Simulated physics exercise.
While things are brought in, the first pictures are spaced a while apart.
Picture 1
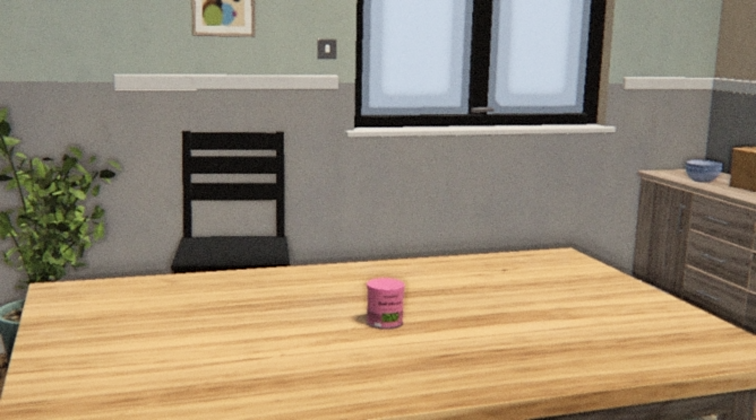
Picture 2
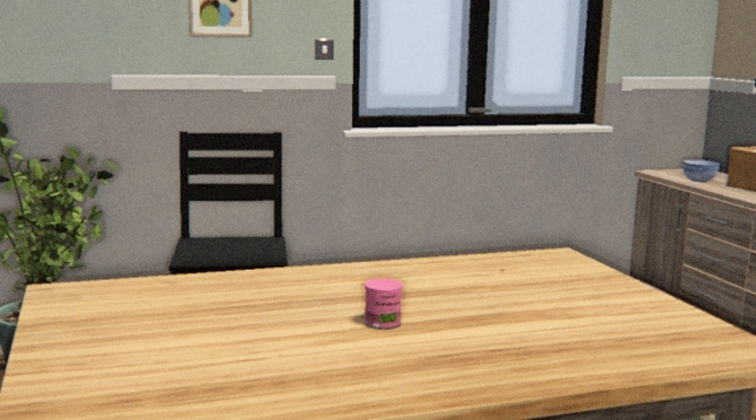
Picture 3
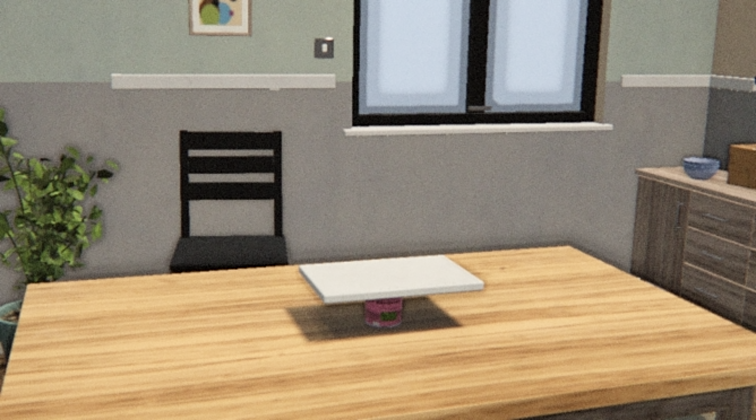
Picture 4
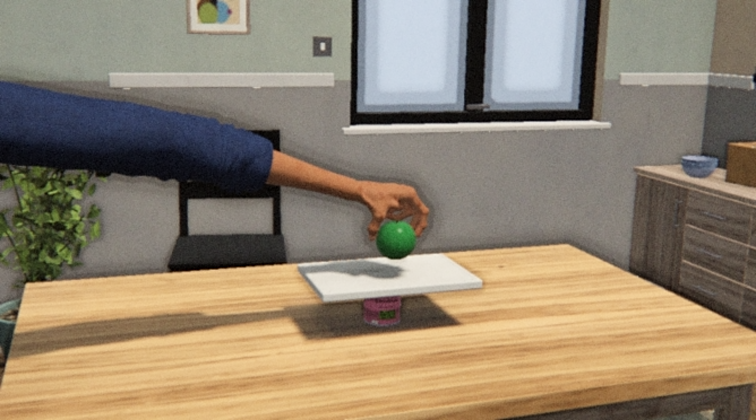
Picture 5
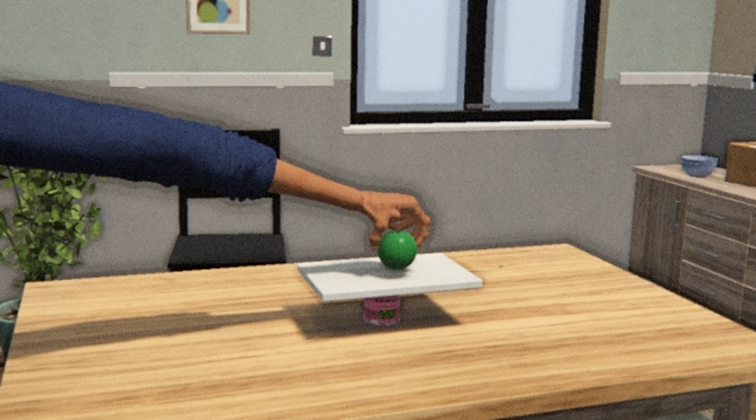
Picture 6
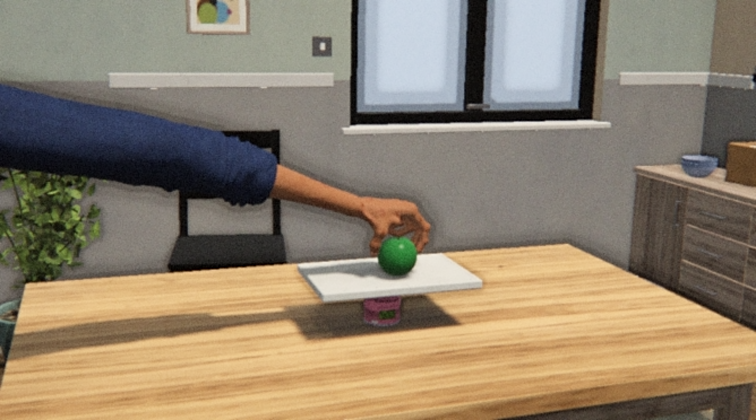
A pink tin stands near the middle of a light wooden table, seen from slightly above in a grey and green room with a black chair and leafy plant on the left, a window behind and a wooden cabinet on the right. A flat white lid then appears on top of the tin. A blue-sleeved arm reaches in from the left and lowers a green apple onto it, fingers still holding on.
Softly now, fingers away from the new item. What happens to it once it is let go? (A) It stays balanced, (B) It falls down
The answer is A.
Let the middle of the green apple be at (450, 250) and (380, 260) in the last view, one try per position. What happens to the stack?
On the first try it falls down; on the second try it stays put.
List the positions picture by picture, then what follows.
In the first picture, the last thing is not in view yet.
In the second picture, the last thing is not in view yet.
In the third picture, the last thing is not in view yet; white lid (389, 277).
In the fourth picture, on its way; green apple (396, 240); white lid (388, 276).
In the fifth picture, on its way; green apple (397, 250); white lid (387, 275).
In the sixth picture, set down, still held; green apple (397, 256); white lid (387, 276).
Then, 0.20 s later than the last frame, all is still.
Then, 0.50 s later than the last frame, green apple resting near (397, 257).
When it is over, all 3 as before. End places, in pixels of the last picture, green apple near (397, 257). The stack keeps its balance.
